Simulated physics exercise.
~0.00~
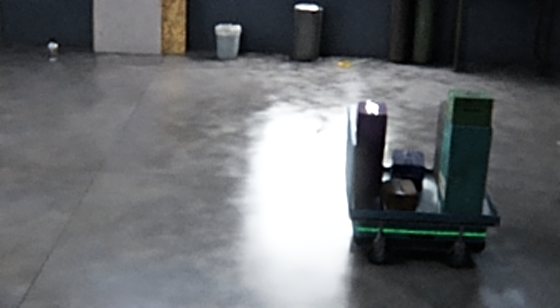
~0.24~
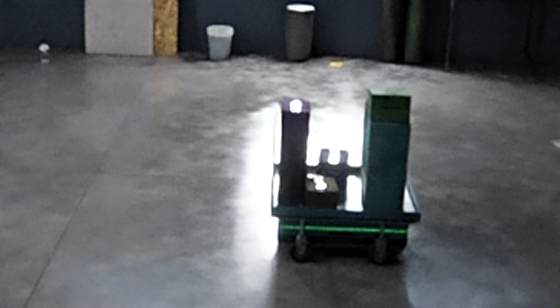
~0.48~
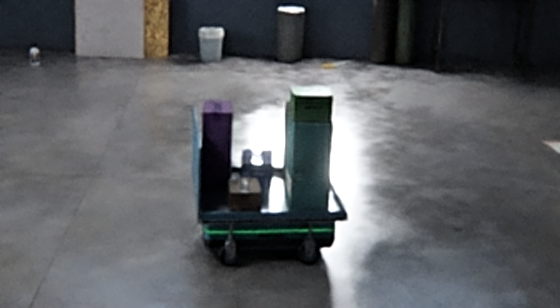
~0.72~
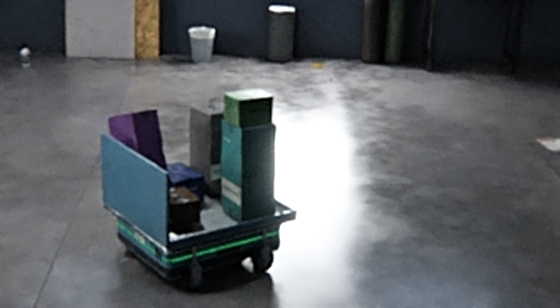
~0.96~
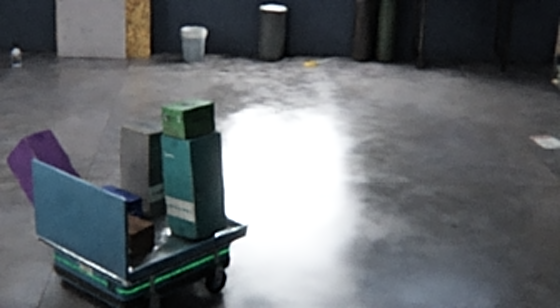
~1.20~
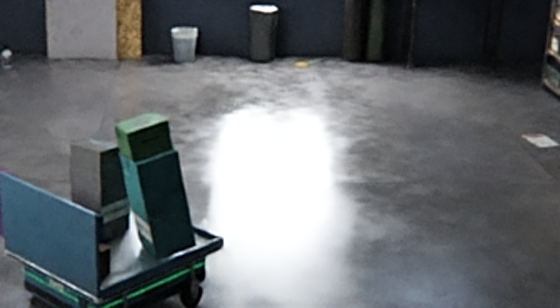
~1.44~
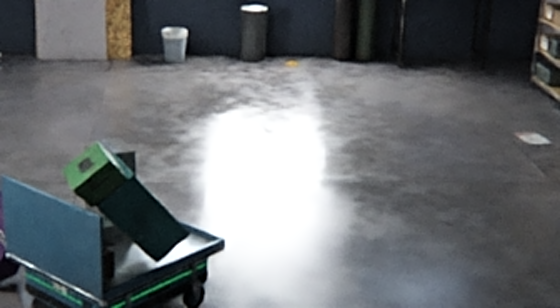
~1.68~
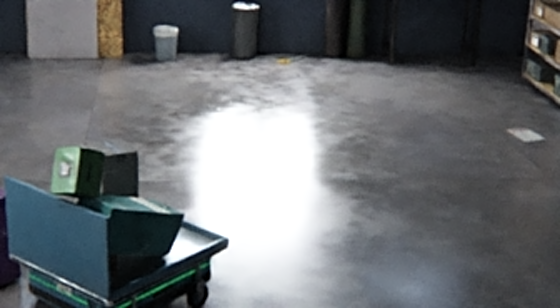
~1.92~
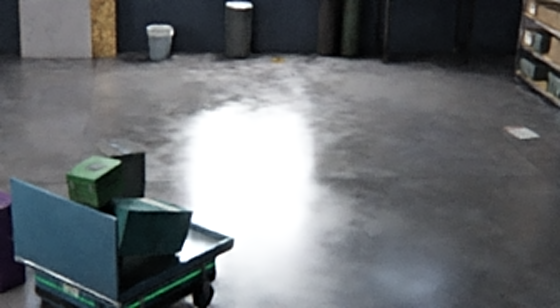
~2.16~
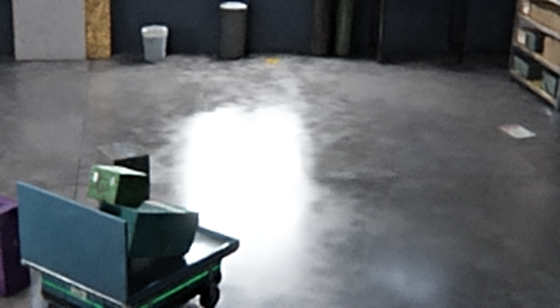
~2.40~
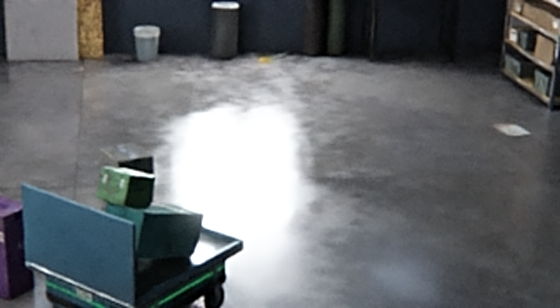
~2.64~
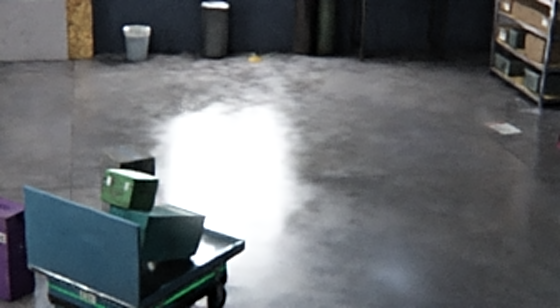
A low delivery cart with a tall front board rolls leftward across a shiny concrete floor, carrying upright boxes and smaller parcels. As it swings round so the board faces the lower left, the purple box leans toward the board, then topples over it and off the cart. The turquoise box then tips toward the board with the green toolbox on top, and the toolbox slides off it. The cart comes to a stop. At the end, the purple box lies on the floor beside the cart, while the turquoise box rests on its side on the deck, the tilted green toolbox against it.
